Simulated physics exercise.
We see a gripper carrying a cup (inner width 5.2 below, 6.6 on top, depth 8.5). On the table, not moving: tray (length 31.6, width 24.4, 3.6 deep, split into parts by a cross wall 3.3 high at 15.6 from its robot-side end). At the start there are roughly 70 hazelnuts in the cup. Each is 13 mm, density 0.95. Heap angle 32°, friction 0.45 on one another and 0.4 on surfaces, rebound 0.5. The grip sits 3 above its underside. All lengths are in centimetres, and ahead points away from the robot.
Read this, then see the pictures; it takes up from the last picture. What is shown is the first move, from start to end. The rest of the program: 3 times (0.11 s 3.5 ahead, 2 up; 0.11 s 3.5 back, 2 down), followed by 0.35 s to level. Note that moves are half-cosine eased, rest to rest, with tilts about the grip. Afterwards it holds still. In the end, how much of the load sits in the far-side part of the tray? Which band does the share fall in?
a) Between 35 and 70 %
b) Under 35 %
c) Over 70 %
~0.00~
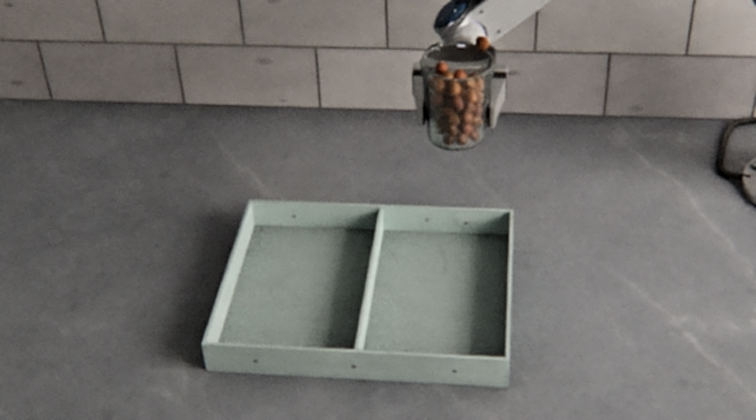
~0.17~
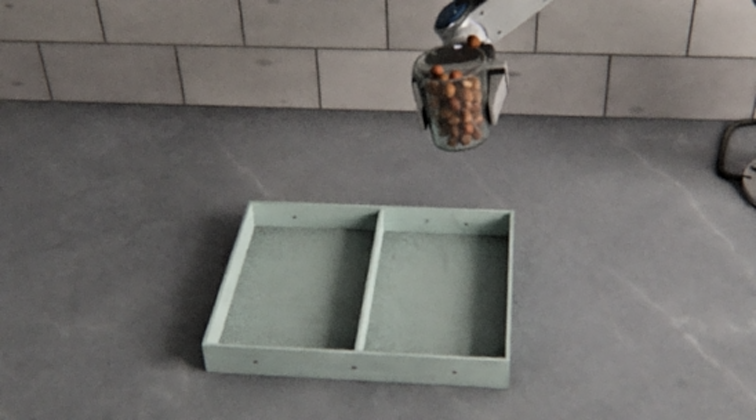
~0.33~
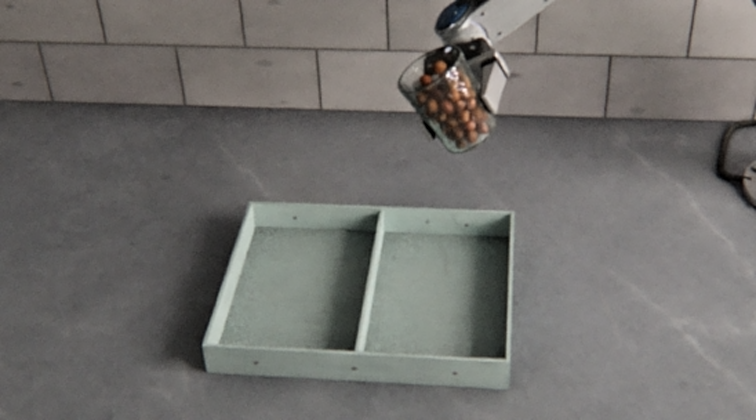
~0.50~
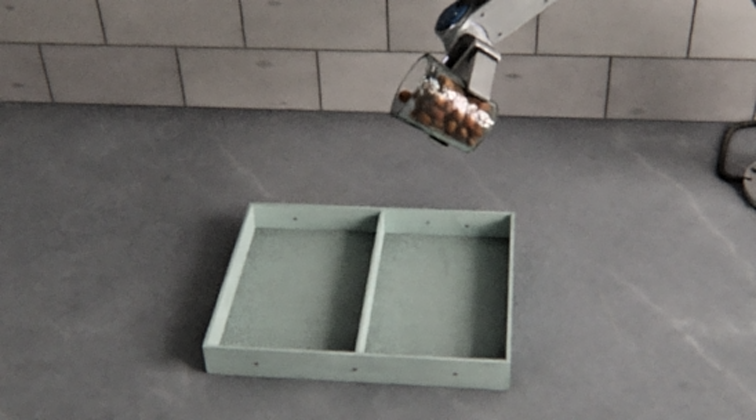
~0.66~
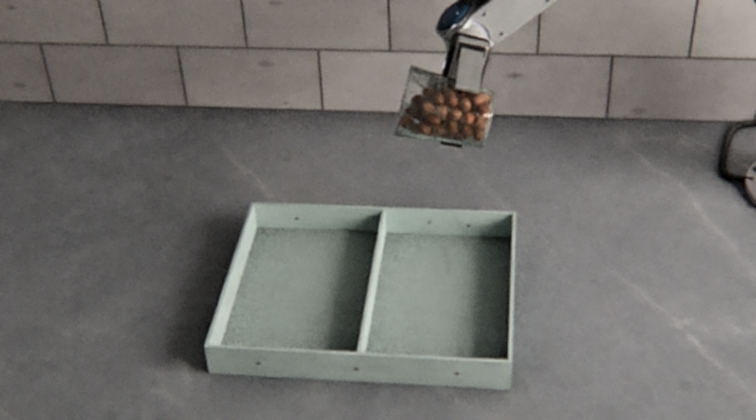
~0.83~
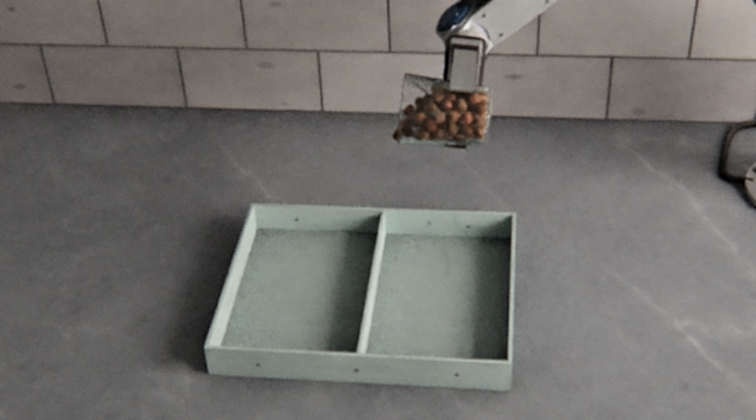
(c) Over 70 %.
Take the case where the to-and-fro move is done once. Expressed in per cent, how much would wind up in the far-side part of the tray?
80 per cent.
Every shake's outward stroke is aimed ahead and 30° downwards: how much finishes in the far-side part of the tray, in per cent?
It comes to around 60 percent.
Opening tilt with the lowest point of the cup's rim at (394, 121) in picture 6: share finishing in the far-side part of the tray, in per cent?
I'd say close to 70 per cent.
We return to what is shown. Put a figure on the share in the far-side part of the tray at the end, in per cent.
The share comes to around 85 per cent.
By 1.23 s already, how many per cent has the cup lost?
Roughly 85 percent up to then.
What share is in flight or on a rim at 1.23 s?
Logged share: Close to 11 per cent.
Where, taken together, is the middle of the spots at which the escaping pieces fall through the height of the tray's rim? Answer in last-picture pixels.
Near (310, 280).
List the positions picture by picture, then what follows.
The cup middle at (457, 100), level; upper third of the load around (455, 88), from x 435 to 485, top at y 40; 74 in the cup, in the first picture.
The cup middle at (455, 101), tilted 8° forward; upper third of the load around (454, 90), from x 430 to 480, top at y 40, in the second picture.
The cup middle at (452, 103), tilted 29° forward; upper third of the load around (453, 93), from x 420 to 485, top at y 65, in the third picture.
The cup middle at (447, 107), tilted 56° forward; upper third of the load around (449, 97), from x 405 to 485, top at y 80, in the fourth picture.
The cup middle at (447, 110), tilted 77° forward; upper third of the load around (449, 101), from x 410 to 485, top at y 90, in the fifth picture.
The cup middle at (447, 113), tilted 85° forward; upper third of the load around (454, 104), from x 400 to 480, top at y 90; 74 in the cup, in the sixth picture.
After 1.23 s, tilted 85° forward, highest piece 25 above the table; 54 in the far-side part, 11 in the cup, 1 in the robot-side part, 8 in flight or on a rim.
After 1.64 s, tilted 53° forward, highest piece 27 above the table; 62 in the far-side part, 4 in the cup, 4 in the robot-side part, 4 on the table or floor.
After 2.04 s, level, highest piece 24 above the table; 62 in the far-side part, 4 in the cup, 4 in the robot-side part, 4 on the table or floor.
After 3.09 s, level, highest piece 24 above the table; 62 in the far-side part, 4 in the cup, 4 in the robot-side part, 4 on the table or floor.
In the end, 62 in the far-side part, 4 in the cup, 4 in the robot-side part, 4 on the table or floor. That is 84 % in the far-side part of the tray.
